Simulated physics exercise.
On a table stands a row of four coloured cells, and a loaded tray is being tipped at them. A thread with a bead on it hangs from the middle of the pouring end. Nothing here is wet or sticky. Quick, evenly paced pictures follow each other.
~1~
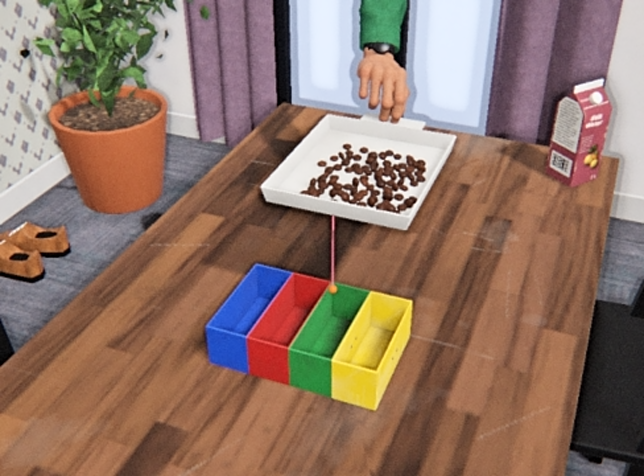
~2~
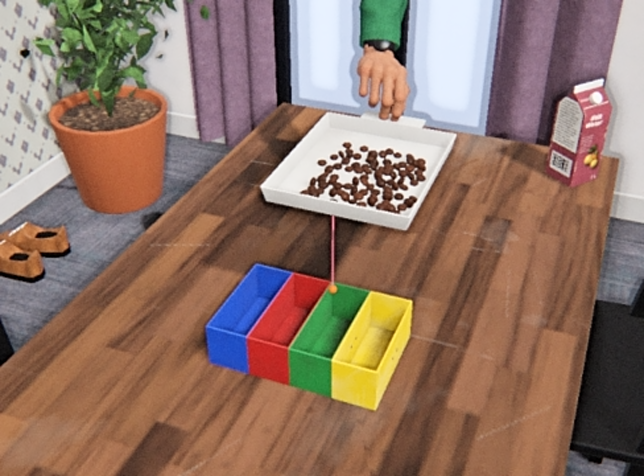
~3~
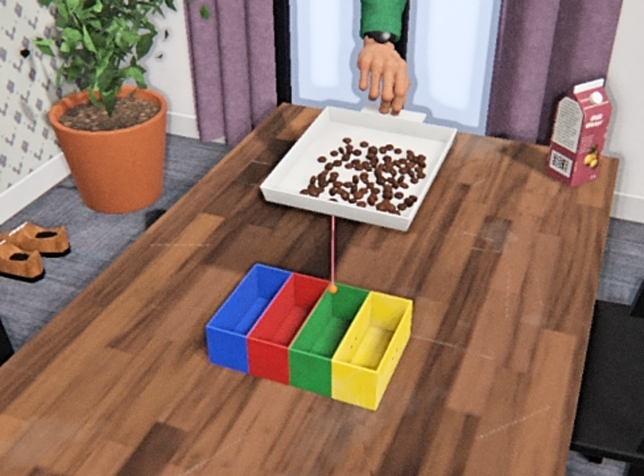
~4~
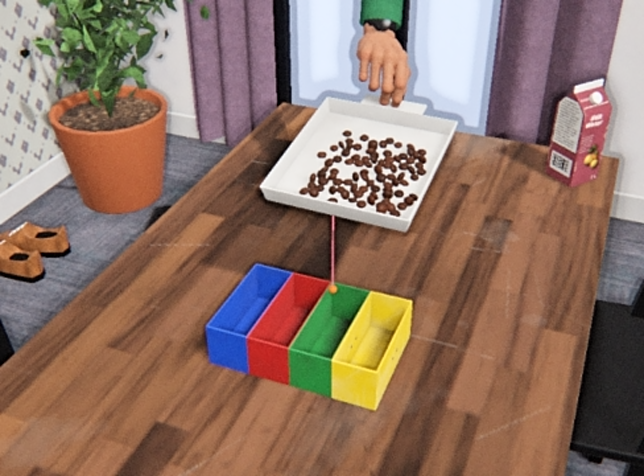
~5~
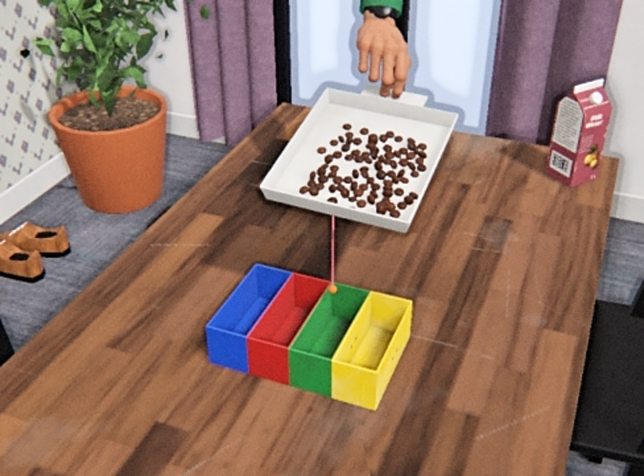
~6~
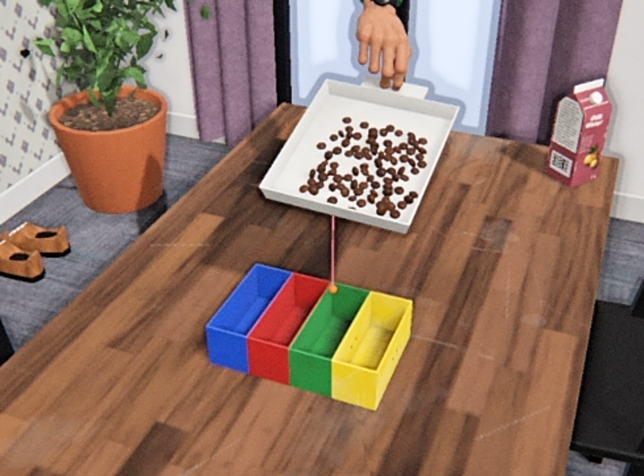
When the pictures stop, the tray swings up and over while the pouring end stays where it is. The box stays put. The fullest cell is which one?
The yellow cell.
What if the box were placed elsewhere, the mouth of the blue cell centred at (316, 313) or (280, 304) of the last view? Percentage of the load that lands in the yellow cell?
0 per cent the first time, 40 per cent the second time.
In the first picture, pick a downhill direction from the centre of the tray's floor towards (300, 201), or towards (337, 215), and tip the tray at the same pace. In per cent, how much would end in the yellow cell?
The first try gives close to 0 per cent, the second close to 30 per cent.
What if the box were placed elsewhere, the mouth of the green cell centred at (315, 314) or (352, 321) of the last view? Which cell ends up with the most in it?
So the first one goes to the yellow one and the second to the yellow one.
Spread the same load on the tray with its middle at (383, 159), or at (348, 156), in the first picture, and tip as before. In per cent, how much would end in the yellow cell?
Share in order: Roughly 60 %, 40 %.
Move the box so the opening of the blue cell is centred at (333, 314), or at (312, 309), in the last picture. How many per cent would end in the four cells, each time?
Estimate: 90 % first, 100 % second.
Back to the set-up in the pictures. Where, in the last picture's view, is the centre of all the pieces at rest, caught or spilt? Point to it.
Close to (362, 371), more or less.
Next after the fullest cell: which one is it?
Second place: The cell in green.
Just after the last frame, tray tipped steeply; every one on the tray.
A moment on, tray tipped right over; the larger part on the tray; about a tenth in the yellow cell; about a tenth falling or outside the box.
Further on, tray tipped past a quarter turn; roughly two thirds in the yellow cell; roughly a quarter in the green cell; about a tenth in the red cell; about a tenth falling or outside the box.
When it is over, tray tipped past a quarter turn; roughly two thirds in the yellow cell; roughly a quarter in the green cell; about a tenth in the red cell; not one in the blue cell; about a tenth outside the box.
